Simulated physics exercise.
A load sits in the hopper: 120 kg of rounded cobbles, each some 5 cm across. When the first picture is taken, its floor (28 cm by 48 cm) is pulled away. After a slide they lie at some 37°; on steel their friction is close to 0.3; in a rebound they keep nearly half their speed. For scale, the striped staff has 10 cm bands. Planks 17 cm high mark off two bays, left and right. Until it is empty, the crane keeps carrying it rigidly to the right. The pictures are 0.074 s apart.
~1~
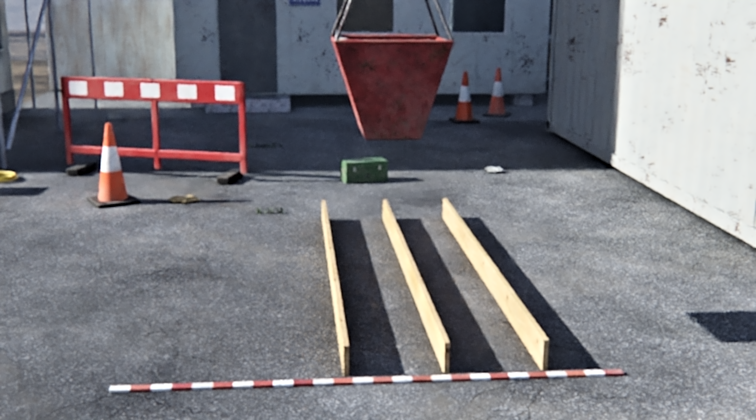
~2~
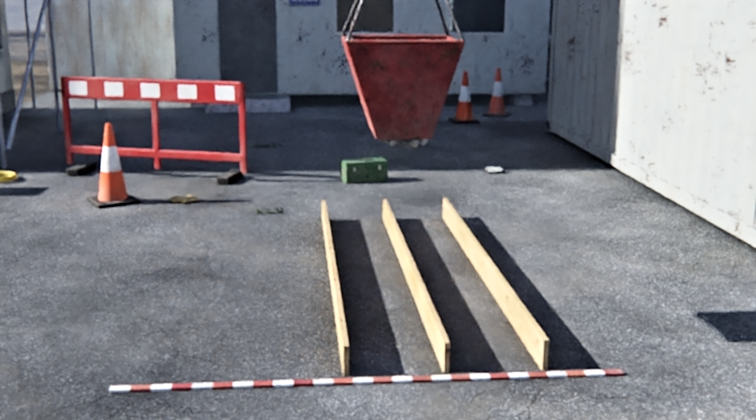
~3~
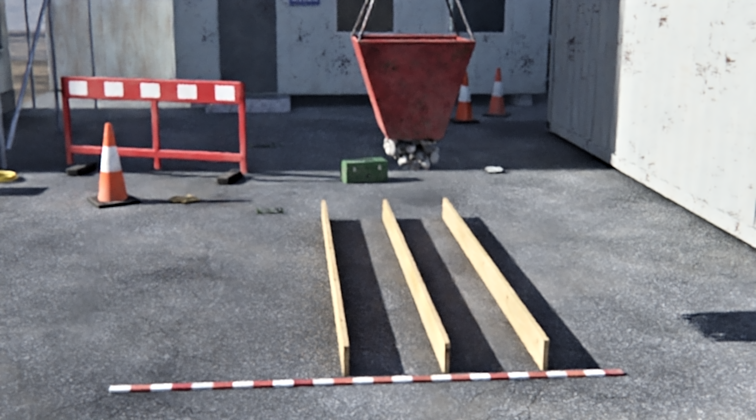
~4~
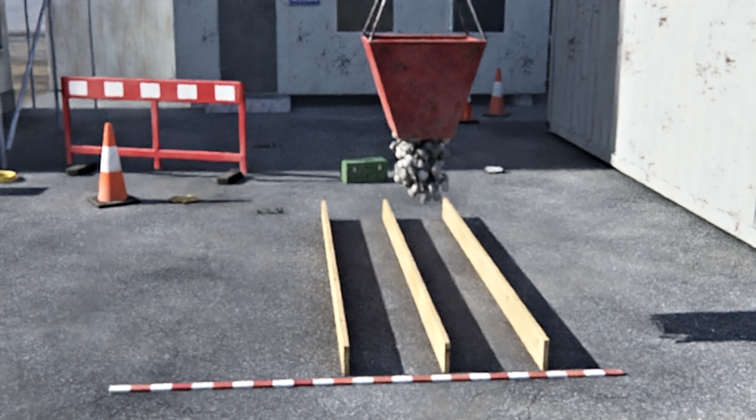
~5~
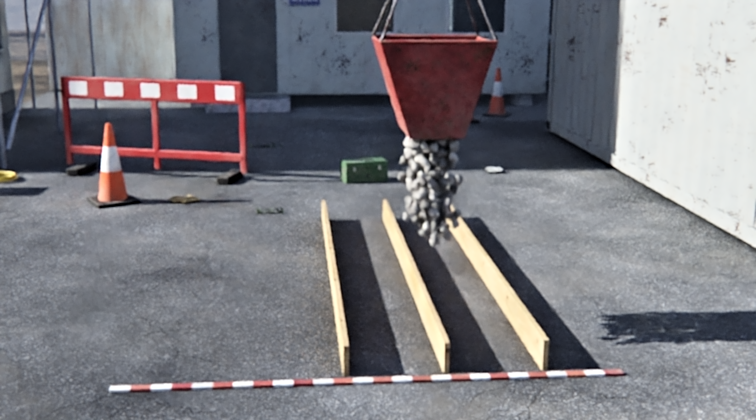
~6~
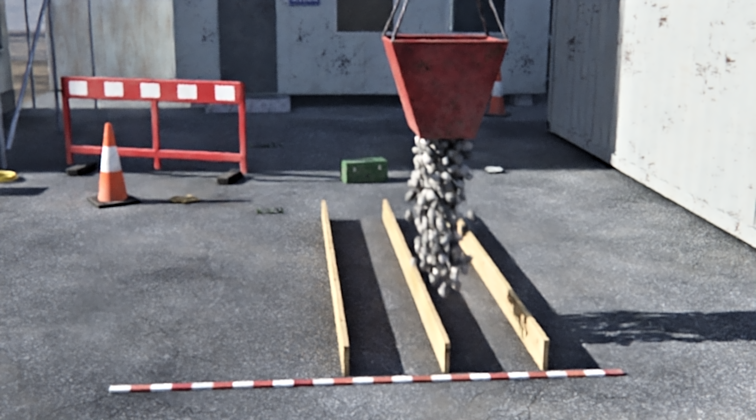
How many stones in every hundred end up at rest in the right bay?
About 93 in a hundred.
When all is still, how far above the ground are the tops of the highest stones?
The topmost stones rest about 20 cm above the ground.
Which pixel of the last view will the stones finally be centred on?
Their centre ends up around (477, 320).
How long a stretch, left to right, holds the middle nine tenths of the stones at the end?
Width: Near 60 cm.
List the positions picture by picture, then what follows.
In the first frame, the outlet is at (394, 130); nothing has dropped yet.
In the second frame, the outlet is at (405, 130); 5 % is out.
In the third frame, outlet at (416, 129), the stream shows down to (414, 163); 85 % still inside.
In the fourth frame, outlet at (426, 129), the stream shows down to (425, 195); 72 % still inside.
In the fifth frame, outlet at (437, 129), the stream shows down to (435, 235); 59 % still inside.
In the sixth frame, outlet at (448, 129), the stream shows down to (444, 283); 43 % still inside.
Then, 0.3 s after the last picture, 0 % in the hopper, 1 % falling or lying in the left bay, 99 % falling or lying in the right bay; the stones farthest right are at (509, 311).
Then, 0.7 s after the last picture, 0 % in the hopper, 1 % falling or lying in the left bay, 93 % falling or lying in the right bay, 6 % falling or lying right of the bays; the stones farthest right are at (587, 323).
Then, 1.3 s after the last picture, 0 % in the hopper, 1 % falling or lying in the left bay, 93 % falling or lying in the right bay, 6 % falling or lying right of the bays; the stones farthest right are at (627, 313).
Then, 2.2 s after the last picture, 0 % in the hopper, 1 % falling or lying in the left bay, 93 % falling or lying in the right bay, 6 % falling or lying right of the bays; the stones farthest right are at (628, 313).
Then, 4.1 s after the last picture, 0 % in the hopper, 1 % in the left bay, 93 % in the right bay, 6 % right of the bays; the stones farthest right are at (628, 313).
